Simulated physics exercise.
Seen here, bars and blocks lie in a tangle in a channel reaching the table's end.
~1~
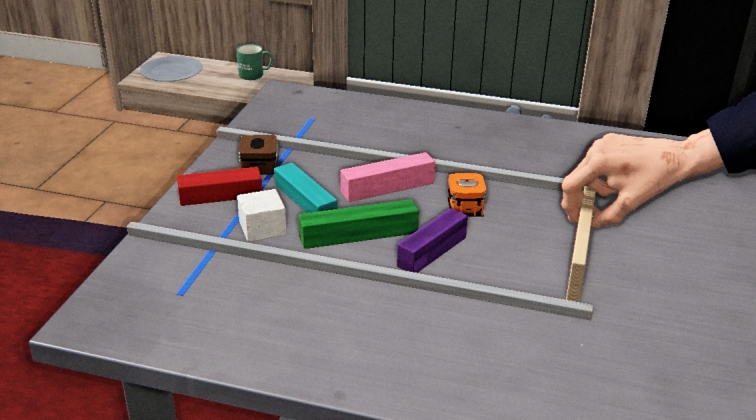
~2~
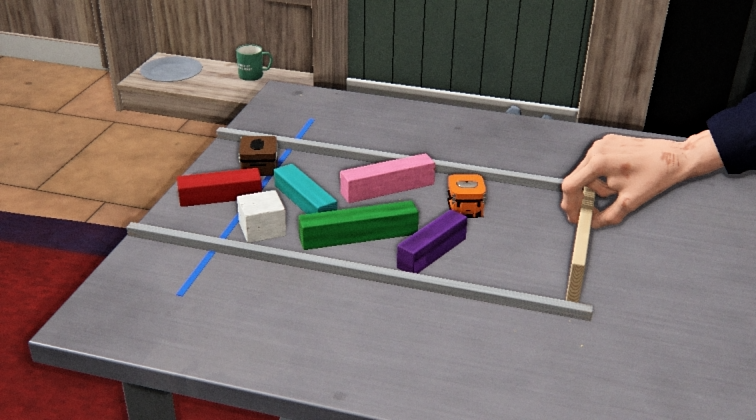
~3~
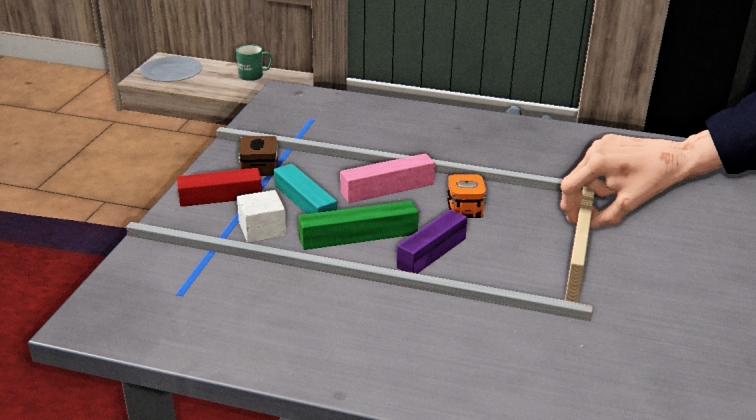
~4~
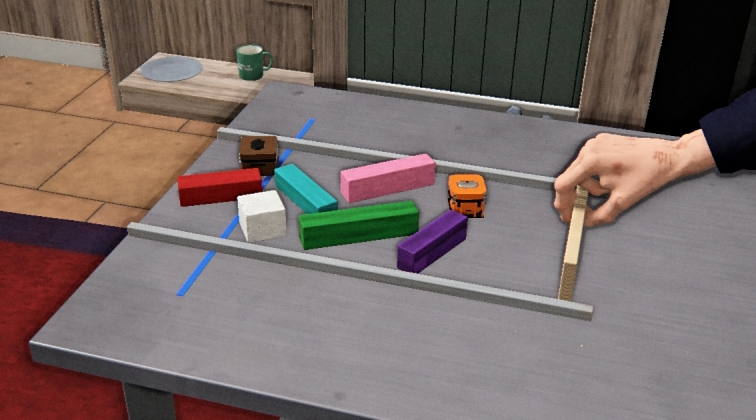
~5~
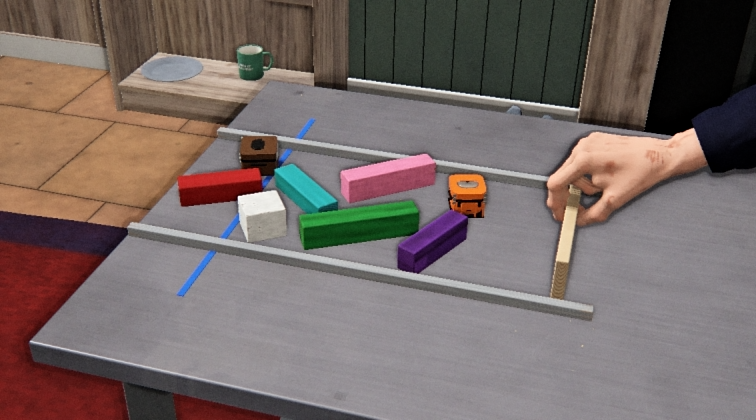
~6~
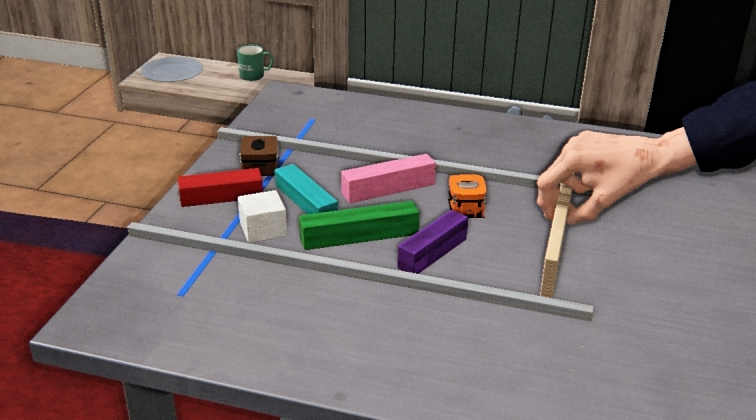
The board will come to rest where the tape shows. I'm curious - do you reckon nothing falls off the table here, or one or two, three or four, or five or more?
I'd say one or two fall off.
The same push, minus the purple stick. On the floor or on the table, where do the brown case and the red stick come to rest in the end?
As for the brown case, it is left in place; as for the red stick, it topples off.
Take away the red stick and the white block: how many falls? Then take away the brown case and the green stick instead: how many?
The first count is 0 and the second is 1.
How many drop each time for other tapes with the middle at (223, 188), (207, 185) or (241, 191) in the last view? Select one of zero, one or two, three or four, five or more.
So, tape by tape, it's 3 or 4, then more than four, then 3 or 4.
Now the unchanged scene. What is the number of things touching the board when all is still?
It is in contact with 3.
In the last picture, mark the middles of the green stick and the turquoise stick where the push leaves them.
The green stick at (211, 199), the turquoise stick at (187, 170).
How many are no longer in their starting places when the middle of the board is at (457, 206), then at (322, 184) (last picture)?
The first number is 2, the next one 8.
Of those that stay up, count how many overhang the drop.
That would be 2.
Soon after, none off yet; red stick at rest near (221, 187); brown case at rest near (260, 157); white block at rest near (263, 216).
Then, none off yet; red stick at rest near (221, 187); brown case at rest near (258, 155); white block moved a little near (254, 211).
Further on, none off yet; red stick moved a little near (181, 190); brown case moved about its own width near (239, 143); white block moved about its own width near (222, 205).
At rest, the number that fall off is one or two; fallen, red stick.
